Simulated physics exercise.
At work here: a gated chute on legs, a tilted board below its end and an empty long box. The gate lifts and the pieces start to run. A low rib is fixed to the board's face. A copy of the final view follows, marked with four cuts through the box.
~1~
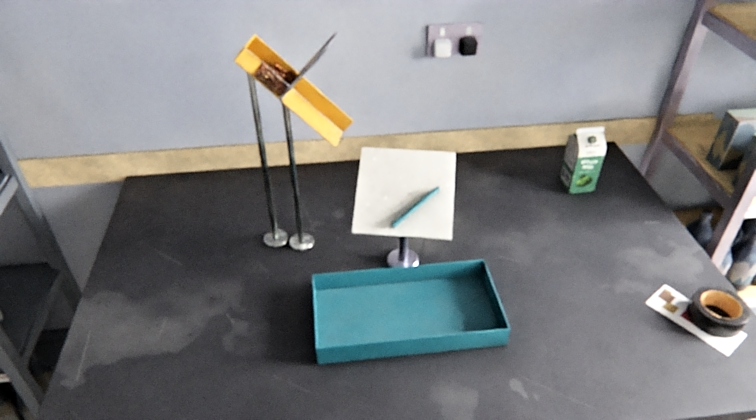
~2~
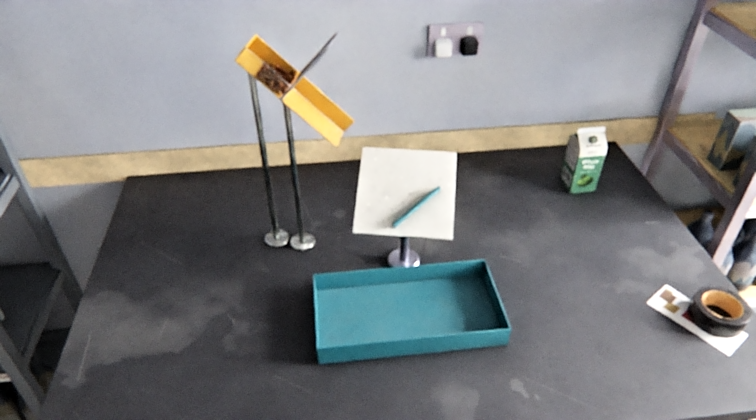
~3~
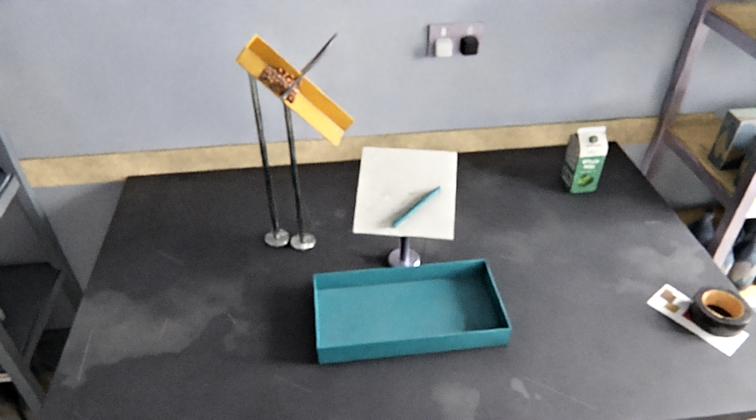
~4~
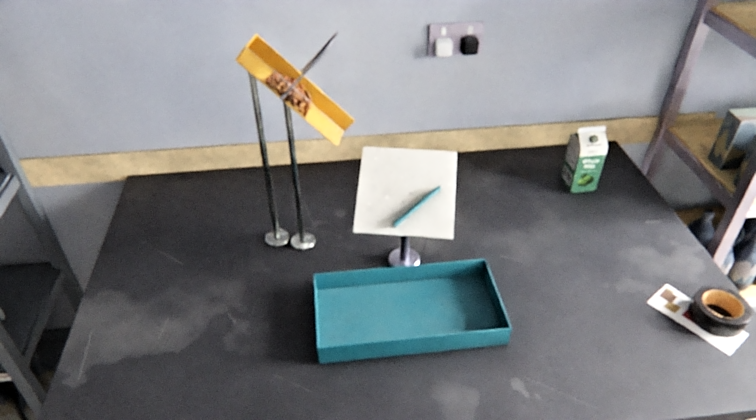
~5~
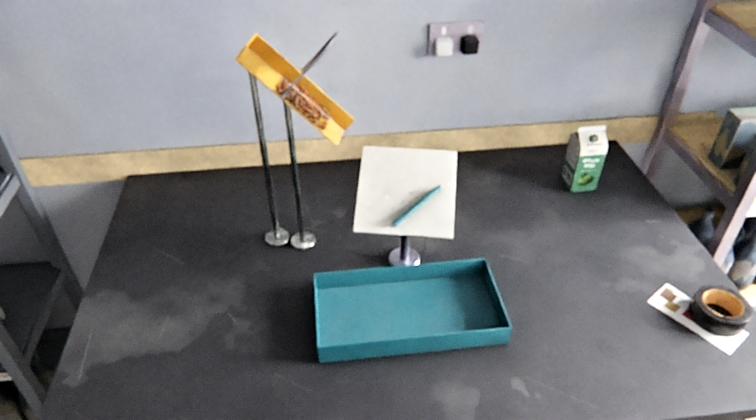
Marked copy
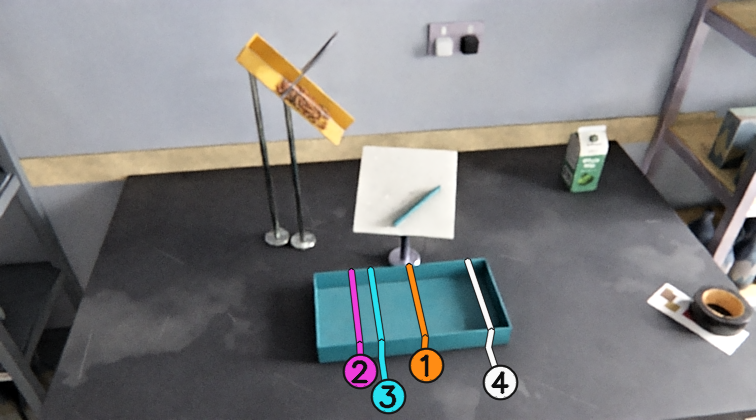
We see a dark table with a raised yellow chute, a tilted white board bearing a teal strip, and an empty teal box, as a cluster of small brown pieces slides partway down the chute toward its lower right end.
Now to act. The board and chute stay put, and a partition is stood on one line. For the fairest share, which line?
Best: 3.
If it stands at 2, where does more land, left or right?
The right side.
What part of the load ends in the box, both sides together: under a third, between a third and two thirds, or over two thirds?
Over two thirds.
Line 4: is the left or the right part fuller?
More lands on the left.
On the marked copy, line 1 crosses the front rim at (425, 336); line 2 crosses the front rim at (359, 343); line 3 crosses the front rim at (381, 340); line 4 crosses the front rim at (491, 329).
For line 1, of what is caught, all but a few on the left of the divider, only a few on the right.
For line 2, of what is caught, a small share on the left of the divider, all but a few on the right.
For line 3, of what is caught, close to half on the left of the divider, close to half on the right.
For line 4, of what is caught, the whole lot on the left of the divider, none at all on the right.
